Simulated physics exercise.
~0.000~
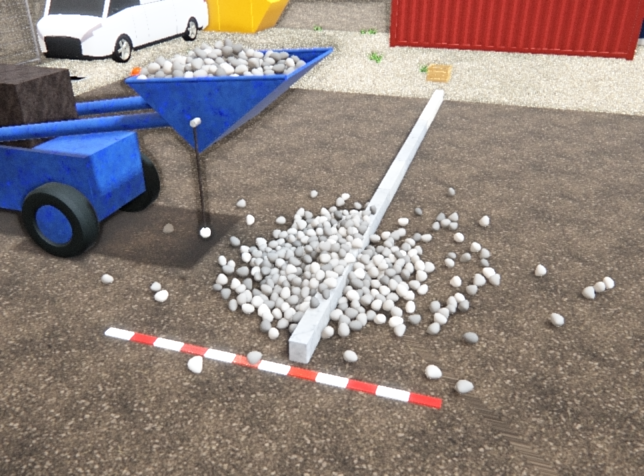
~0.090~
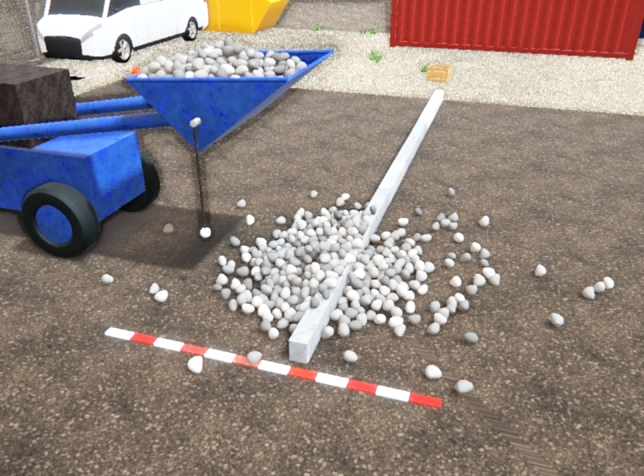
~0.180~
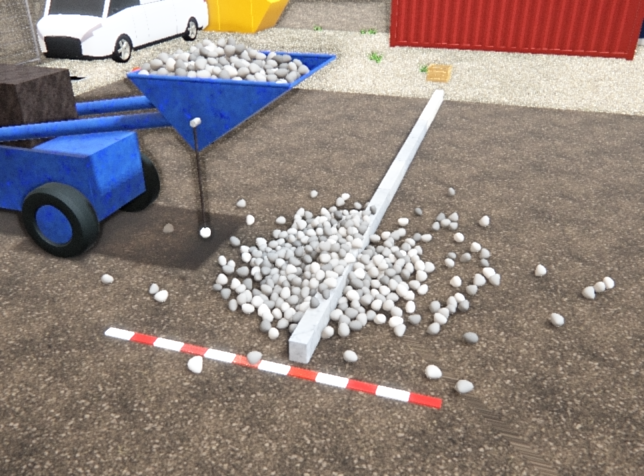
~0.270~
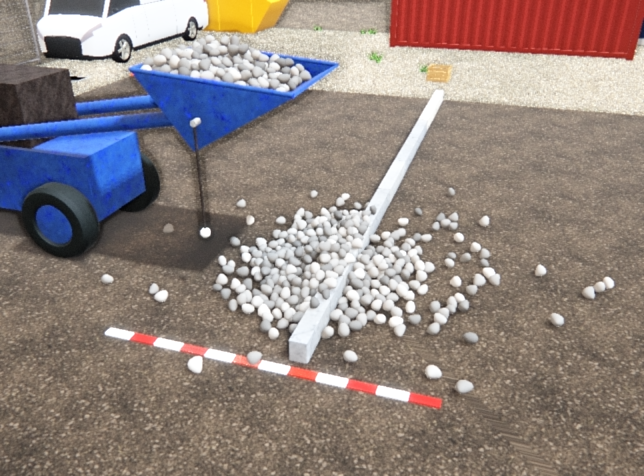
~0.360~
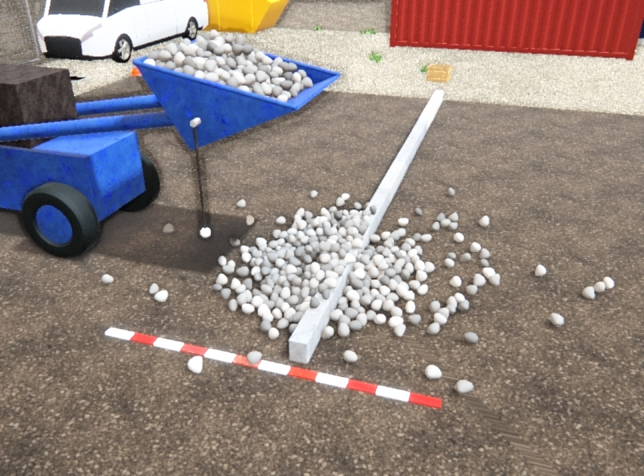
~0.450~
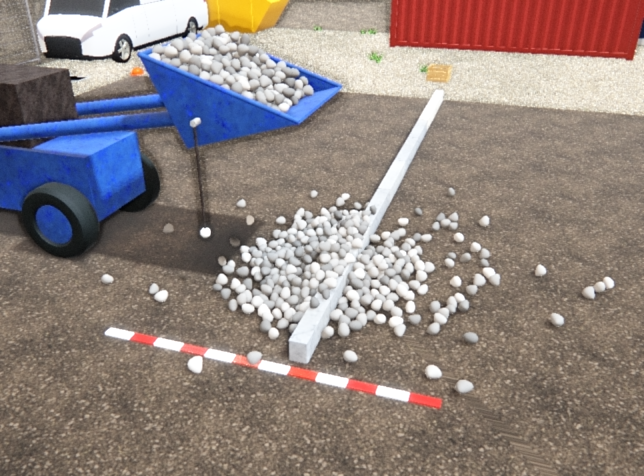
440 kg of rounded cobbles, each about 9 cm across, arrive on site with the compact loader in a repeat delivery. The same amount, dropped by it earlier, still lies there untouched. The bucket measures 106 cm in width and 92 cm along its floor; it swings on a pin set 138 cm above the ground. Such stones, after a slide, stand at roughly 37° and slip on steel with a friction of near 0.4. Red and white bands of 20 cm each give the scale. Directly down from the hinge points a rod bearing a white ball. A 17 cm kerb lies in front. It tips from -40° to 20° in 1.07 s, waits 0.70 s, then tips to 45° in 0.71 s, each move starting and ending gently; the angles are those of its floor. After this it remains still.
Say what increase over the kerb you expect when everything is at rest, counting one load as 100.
Some 63 per cent is added.
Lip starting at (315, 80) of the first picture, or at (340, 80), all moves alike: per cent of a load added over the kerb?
Roughly 80 and 95 percent, in that order.
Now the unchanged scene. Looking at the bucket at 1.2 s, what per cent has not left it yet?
Around 90 in a hundred.
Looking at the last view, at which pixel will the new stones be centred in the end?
(369, 259).
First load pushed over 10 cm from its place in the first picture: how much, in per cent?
About 15 per cent.
After 0.8 s the floor is at 10°; in per cent of one load, 100 in the bucket, 72 on this side of the kerb, 29 over the kerb; the foremost stones are at (544, 282).
After 1.2 s the floor is at 20°; in per cent of one load, 92 in the bucket, 80 on this side of the kerb, 29 over the kerb; the foremost stones are at (545, 280).
After 2.9 s the floor is at 45°; in per cent of one load, 0 in the bucket, 110 on this side of the kerb, 91 over the kerb; the foremost stones are at (566, 310).
After 5.6 s the floor is at 45°; in per cent of one load, 0 in the bucket, 109 on this side of the kerb, 92 over the kerb; the foremost stones are at (566, 310). Net gain over the kerb, 63.
